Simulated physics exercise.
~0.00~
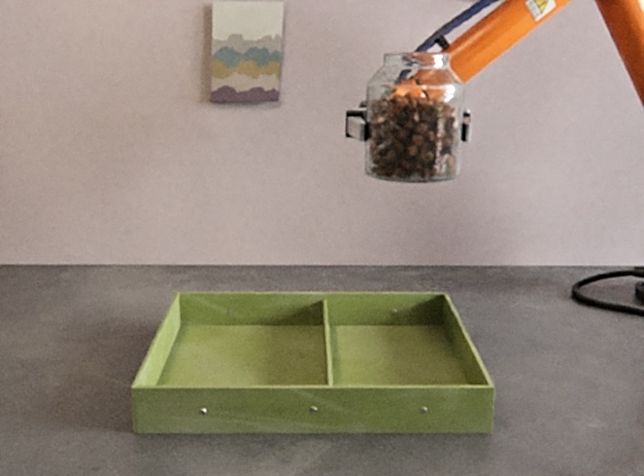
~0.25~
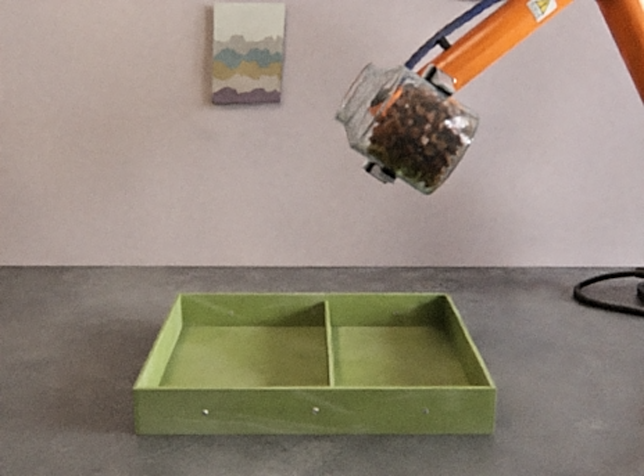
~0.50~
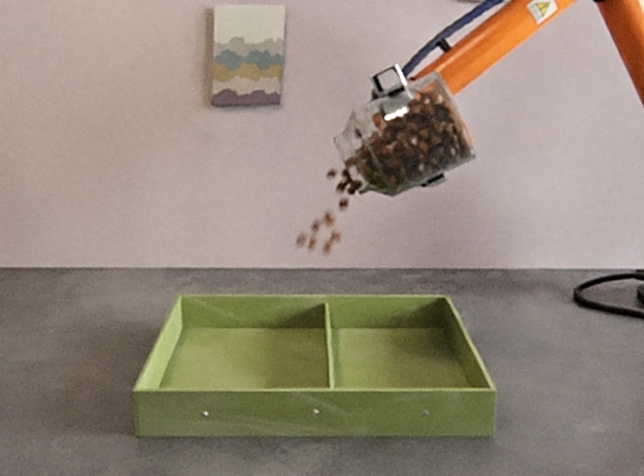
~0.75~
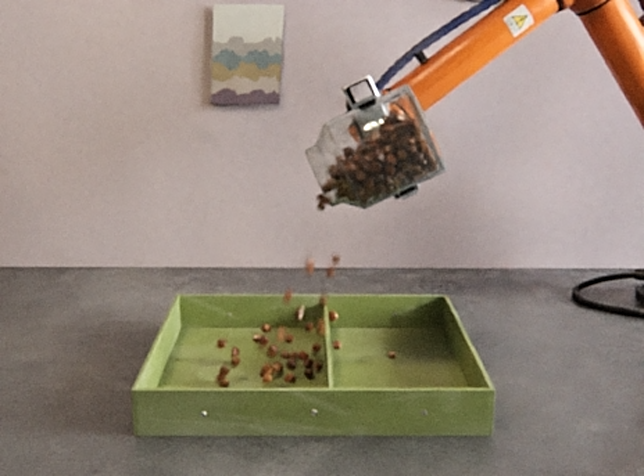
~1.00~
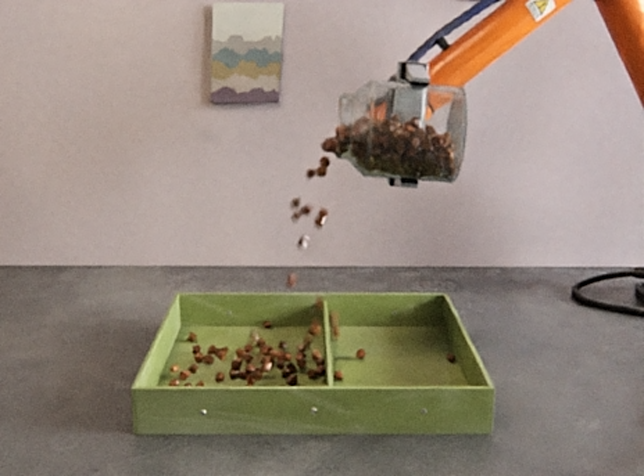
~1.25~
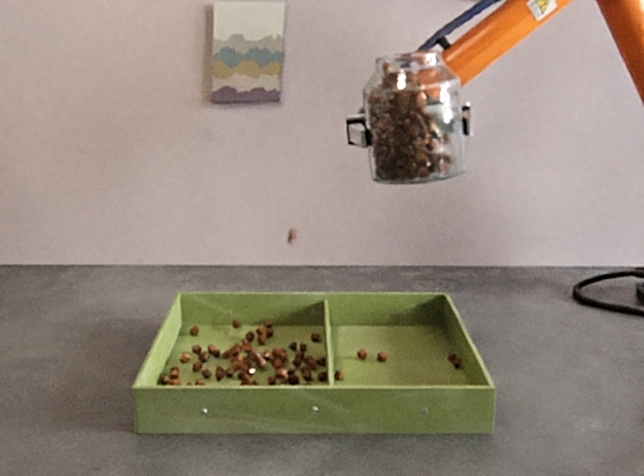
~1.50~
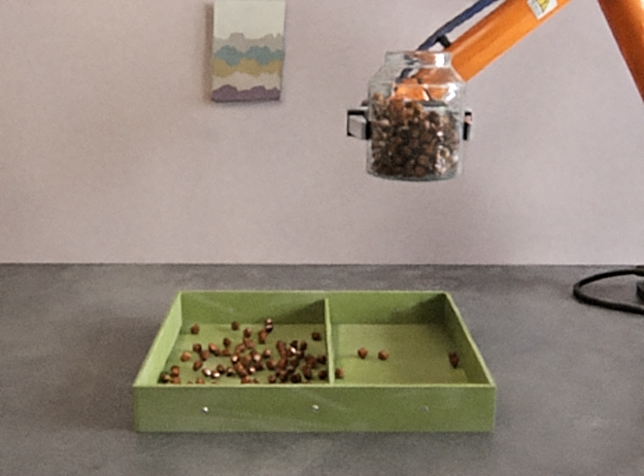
At the start, an orange robot arm holds a clear jar partly filled with small brown pellets above a green tray divided into two sections on a grey table. The arm tips the jar to the left, and pellets begin to spill from its mouth. As the jar tilts further and shifts left, they drop mostly into the left section, with a few landing on the right. The arm then swings the jar back upright while the last pellets fall. At the end, the upright jar still holds most of the pellets, and the rest lie scattered in the tray, mainly on the left.
